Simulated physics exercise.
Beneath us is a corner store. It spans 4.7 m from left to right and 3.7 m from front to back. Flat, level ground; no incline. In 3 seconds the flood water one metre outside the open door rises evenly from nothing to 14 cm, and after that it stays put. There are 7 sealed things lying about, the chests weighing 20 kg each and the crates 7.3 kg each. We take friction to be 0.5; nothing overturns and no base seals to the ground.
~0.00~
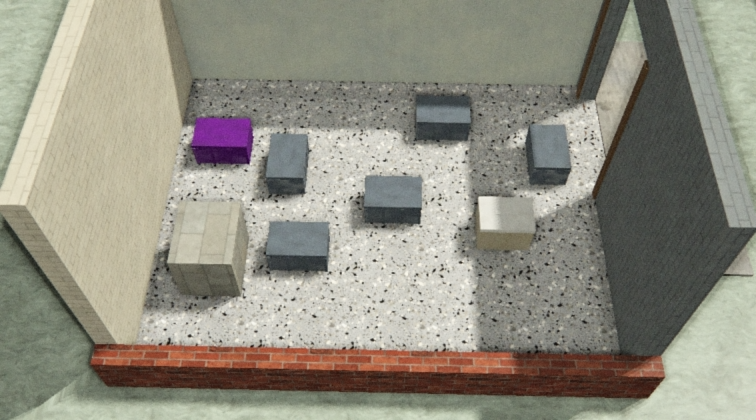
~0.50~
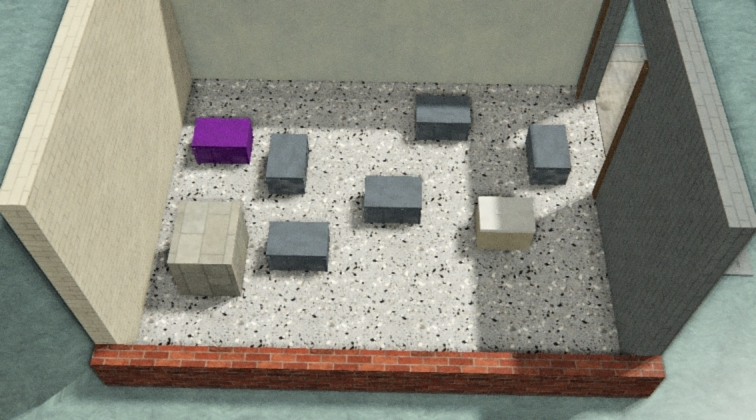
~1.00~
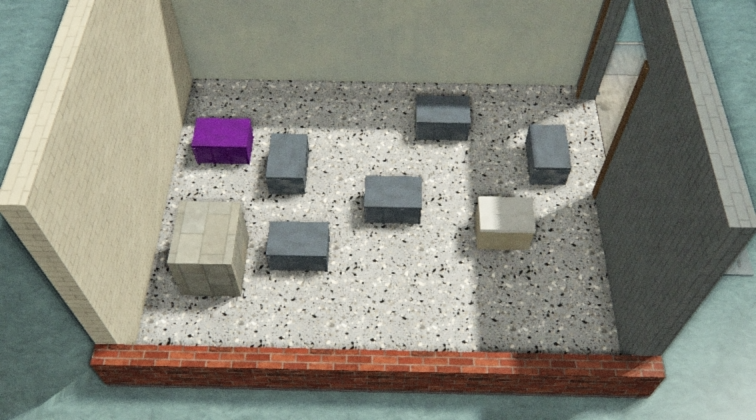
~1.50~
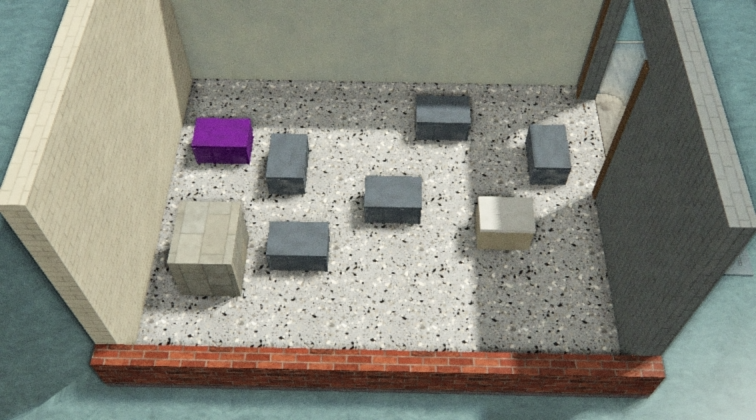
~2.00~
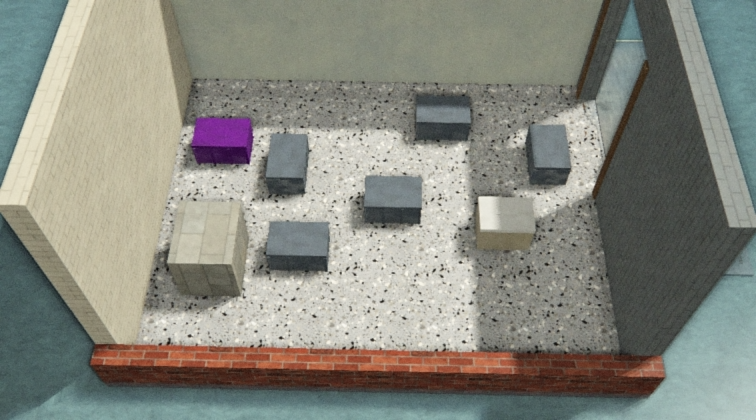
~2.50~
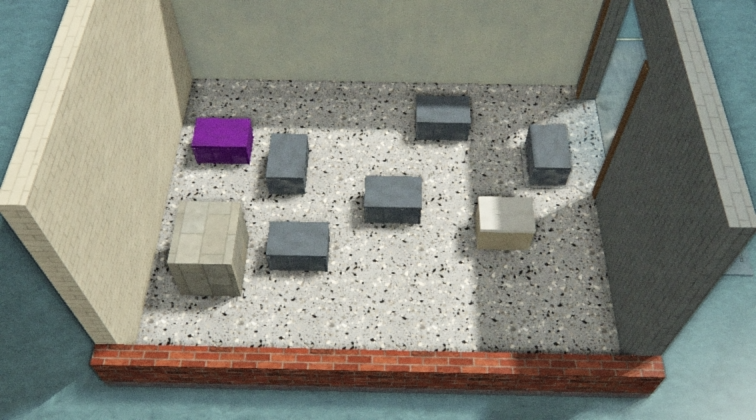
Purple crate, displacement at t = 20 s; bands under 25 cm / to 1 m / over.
It is left a little way off.
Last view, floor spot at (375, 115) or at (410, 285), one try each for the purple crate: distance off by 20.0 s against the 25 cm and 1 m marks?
Results in order: It ends up well away; it ends up well away.
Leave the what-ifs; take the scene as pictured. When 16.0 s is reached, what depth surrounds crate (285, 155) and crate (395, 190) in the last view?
11 and 8 cm.
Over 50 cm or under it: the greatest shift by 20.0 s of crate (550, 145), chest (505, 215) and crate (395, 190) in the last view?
In turn: Beyond, within, beyond.
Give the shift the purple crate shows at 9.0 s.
50 cm, give or take.
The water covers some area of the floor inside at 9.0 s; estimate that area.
Some 16 m2 of it.
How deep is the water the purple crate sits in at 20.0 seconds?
Near 13 cm deep.
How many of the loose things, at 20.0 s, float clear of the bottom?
The number is 6.
After 4.0 s the purple crate is near (221, 132), 0.0 m from its start, aground; 0 afloat.
After 9.0 s the purple crate is near (193, 164), 0.5 m from its start, afloat; 4 afloat.
After 16.0 s the purple crate is near (192, 168), 0.6 m from its start, afloat; 6 afloat.
After 20.0 s the purple crate is near (193, 167), 0.6 m from its start, afloat; 6 afloat.
